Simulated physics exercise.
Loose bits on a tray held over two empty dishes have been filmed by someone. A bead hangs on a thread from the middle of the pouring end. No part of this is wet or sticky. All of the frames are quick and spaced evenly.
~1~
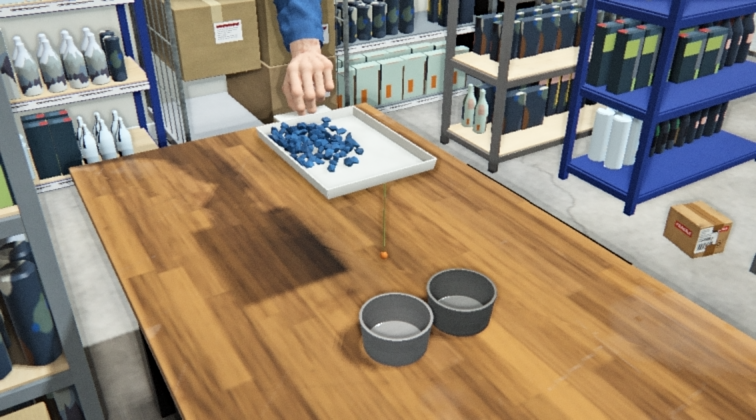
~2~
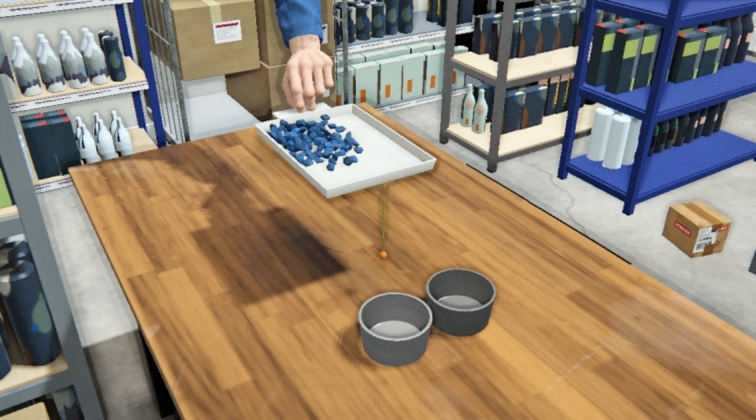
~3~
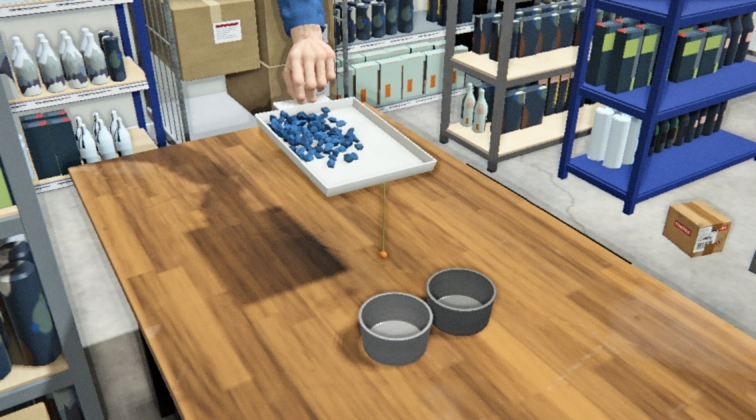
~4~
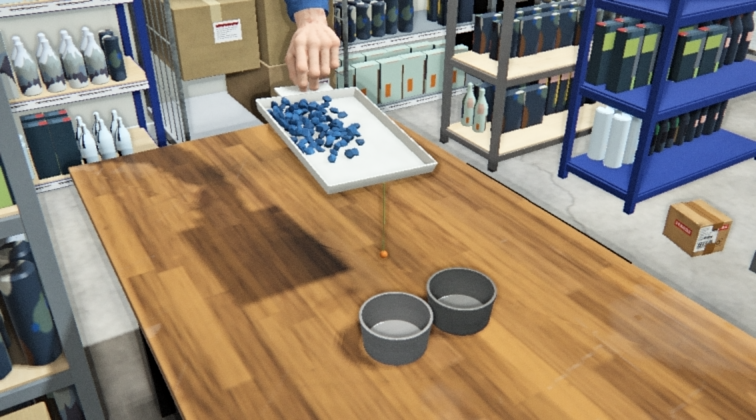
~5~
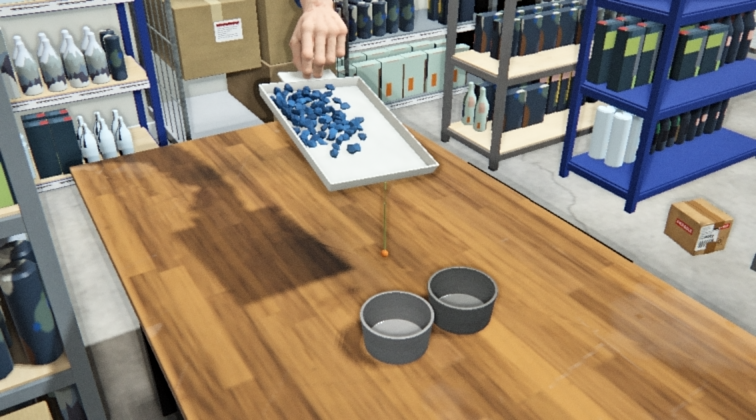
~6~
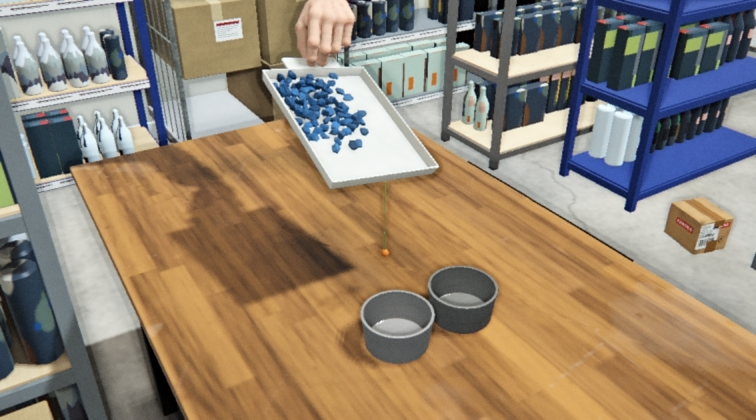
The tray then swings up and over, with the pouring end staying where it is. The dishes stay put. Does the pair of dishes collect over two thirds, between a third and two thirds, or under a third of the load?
The share caught is small, below one third.
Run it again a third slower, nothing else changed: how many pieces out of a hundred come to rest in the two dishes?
About 0 per cent.
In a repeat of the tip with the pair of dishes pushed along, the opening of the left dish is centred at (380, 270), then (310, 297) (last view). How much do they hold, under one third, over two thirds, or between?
To begin with: Between a third and two thirds; after that: Under a third.
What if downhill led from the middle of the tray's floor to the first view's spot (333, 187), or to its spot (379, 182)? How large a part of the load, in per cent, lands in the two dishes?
It comes to about 0 per cent the first time and about 30 per cent the second.
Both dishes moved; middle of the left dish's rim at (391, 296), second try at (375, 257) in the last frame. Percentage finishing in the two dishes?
40 and 20 in a hundred.
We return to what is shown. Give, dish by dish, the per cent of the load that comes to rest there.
In the left dish 0 per cent comes to rest, in the right dish 10 per cent.
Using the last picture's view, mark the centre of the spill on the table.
The centre sits near (445, 282).
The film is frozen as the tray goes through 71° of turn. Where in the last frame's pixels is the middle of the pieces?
I'd put it at about (419, 173).
Shortly afterwards, tray tipped steeply; near two thirds on the tray; near a third in the air.
Next, tray tipped past a quarter turn; only a few in the left dish; a little in the right dish; the bulk outside both; a little in the air.
Some moments later, tray tipped past a quarter turn; only a few in the left dish; a little in the right dish; the bulk outside both.
In the end, tray tipped past a quarter turn; only a few in the left dish; a little in the right dish; the bulk outside both.
